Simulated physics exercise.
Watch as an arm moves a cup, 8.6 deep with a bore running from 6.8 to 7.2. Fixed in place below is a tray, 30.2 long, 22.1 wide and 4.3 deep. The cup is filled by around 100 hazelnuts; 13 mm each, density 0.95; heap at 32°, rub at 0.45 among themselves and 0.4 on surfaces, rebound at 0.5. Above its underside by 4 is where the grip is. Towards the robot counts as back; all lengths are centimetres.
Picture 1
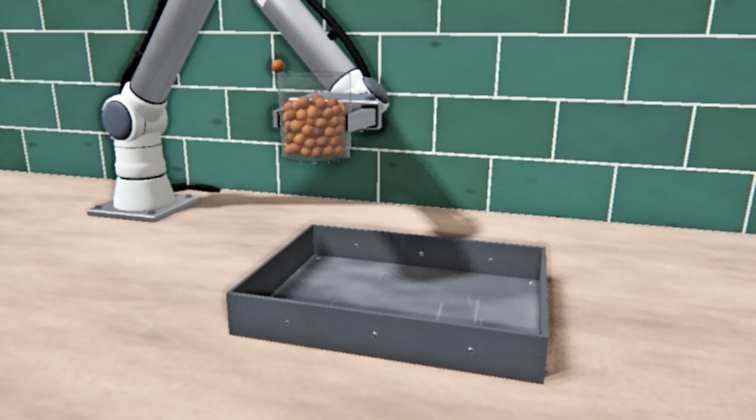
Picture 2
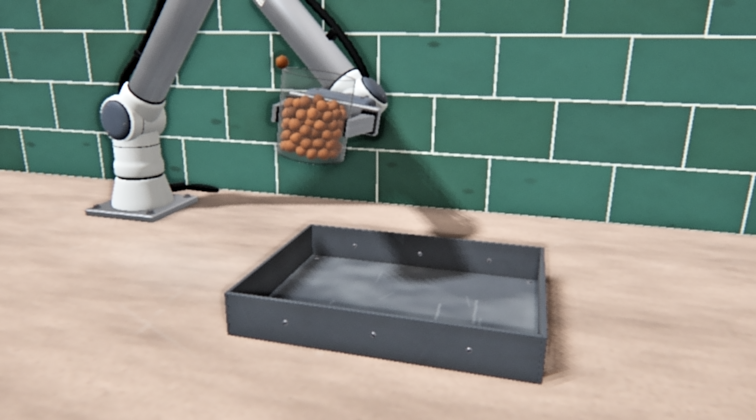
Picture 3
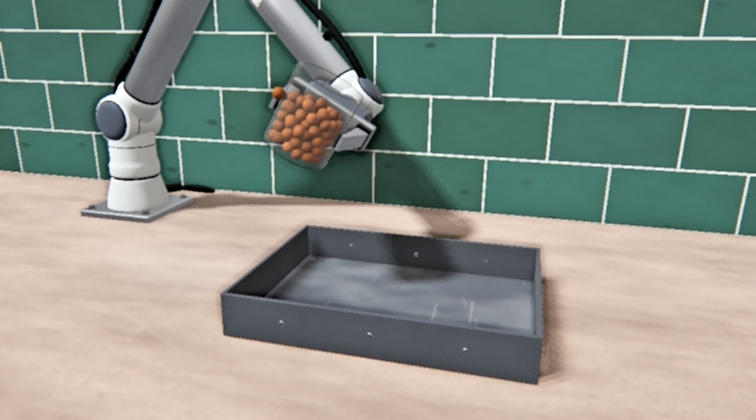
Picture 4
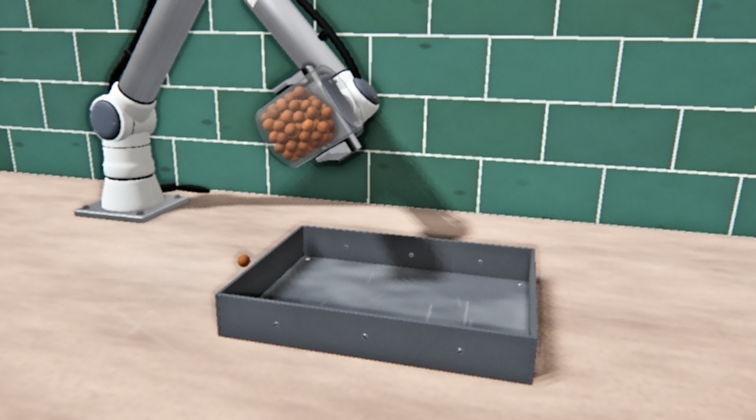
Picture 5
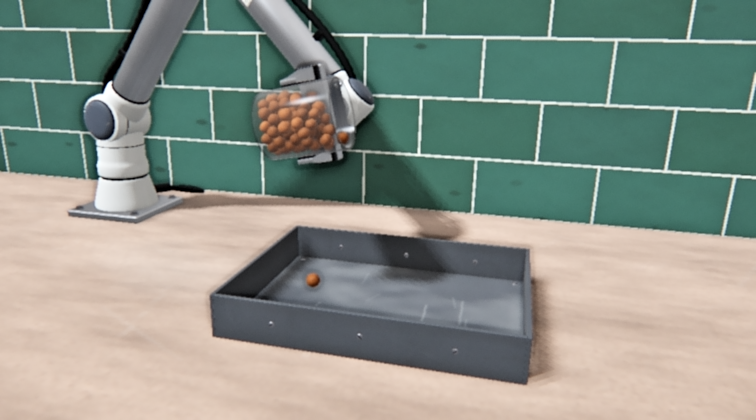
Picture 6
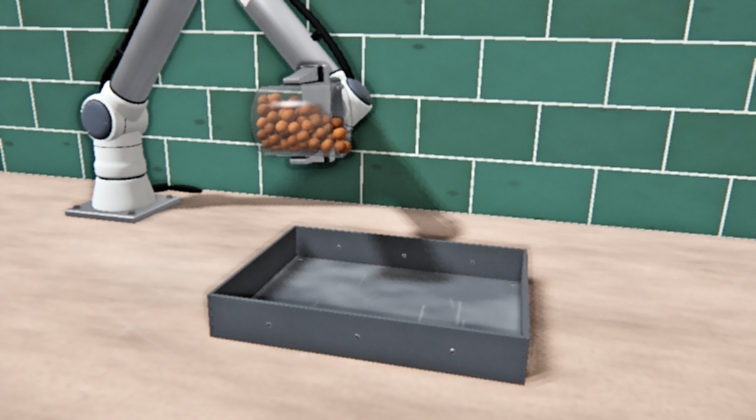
A robot arm tilted a clear cup full of brown hazelnuts steadily over onto its side above a dark gray tray, while a single nut dropped away and the rest stayed in the cup.
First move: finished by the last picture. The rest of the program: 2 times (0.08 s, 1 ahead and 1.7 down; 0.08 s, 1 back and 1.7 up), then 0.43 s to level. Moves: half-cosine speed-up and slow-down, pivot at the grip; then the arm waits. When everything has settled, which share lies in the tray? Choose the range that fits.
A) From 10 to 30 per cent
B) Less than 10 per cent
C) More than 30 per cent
Option A: From 10 to 30 per cent.
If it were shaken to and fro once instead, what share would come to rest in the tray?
About 10 per cent, then.
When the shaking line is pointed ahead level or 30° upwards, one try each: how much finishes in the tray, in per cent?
Roughly 45 per cent, then 55 per cent.
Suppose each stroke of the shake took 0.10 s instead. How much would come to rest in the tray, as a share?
The share would be near 15 %.
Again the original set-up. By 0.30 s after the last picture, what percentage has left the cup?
About 10 per cent by then.
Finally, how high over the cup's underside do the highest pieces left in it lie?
Around 7.0 centimetres above the underside.
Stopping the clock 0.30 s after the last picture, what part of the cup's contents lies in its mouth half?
Around 45 per cent of it.
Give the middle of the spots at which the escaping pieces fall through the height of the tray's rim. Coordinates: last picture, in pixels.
Near (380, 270).
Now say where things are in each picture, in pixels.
The first frame shows cup middle at (316, 117), level; upper third of the load around (317, 110), from x 280 to 340, top at y 65; 97 in the cup.
The second frame shows cup middle at (315, 117), tilted 8° forward; upper third of the load around (313, 111), from x 280 to 340, top at y 60.
The third frame shows cup middle at (312, 118), tilted 30° forward; upper third of the load around (309, 111), from x 275 to 340, top at y 95; 96 in the cup, 1 in flight or on a rim.
The fourth frame shows cup middle at (308, 119), tilted 56° forward; upper third of the load around (298, 109), from x 245 to 330, top at y 95; 96 in the cup, 1 in the tray.
The fifth frame shows cup middle at (303, 120), tilted 78° forward; upper third of the load around (291, 108), from x 265 to 340, top at y 95; 96 in the cup, 1 in the tray.
The sixth frame shows cup middle at (301, 121), tilted 86° forward; upper third of the load around (284, 111), from x 260 to 385, top at y 100; 96 in the cup, 1 in the tray.
Then, 0.30 s later, tilted 86° forward, highest piece 22 above the table; 86 in the cup, 7 in the tray, 4 in flight or on a rim.
Then, 0.60 s later, tilted 23° forward, highest piece 24 above the table; 81 in the cup, 16 in the tray.
Then, 0.95 s later, level, highest piece 24 above the table; 81 in the cup, 16 in the tray.
Then, 2.00 s later, level, highest piece 24 above the table; 81 in the cup, 16 in the tray.
At rest, 81 in the cup, 16 in the tray. That is 16 % in the tray.
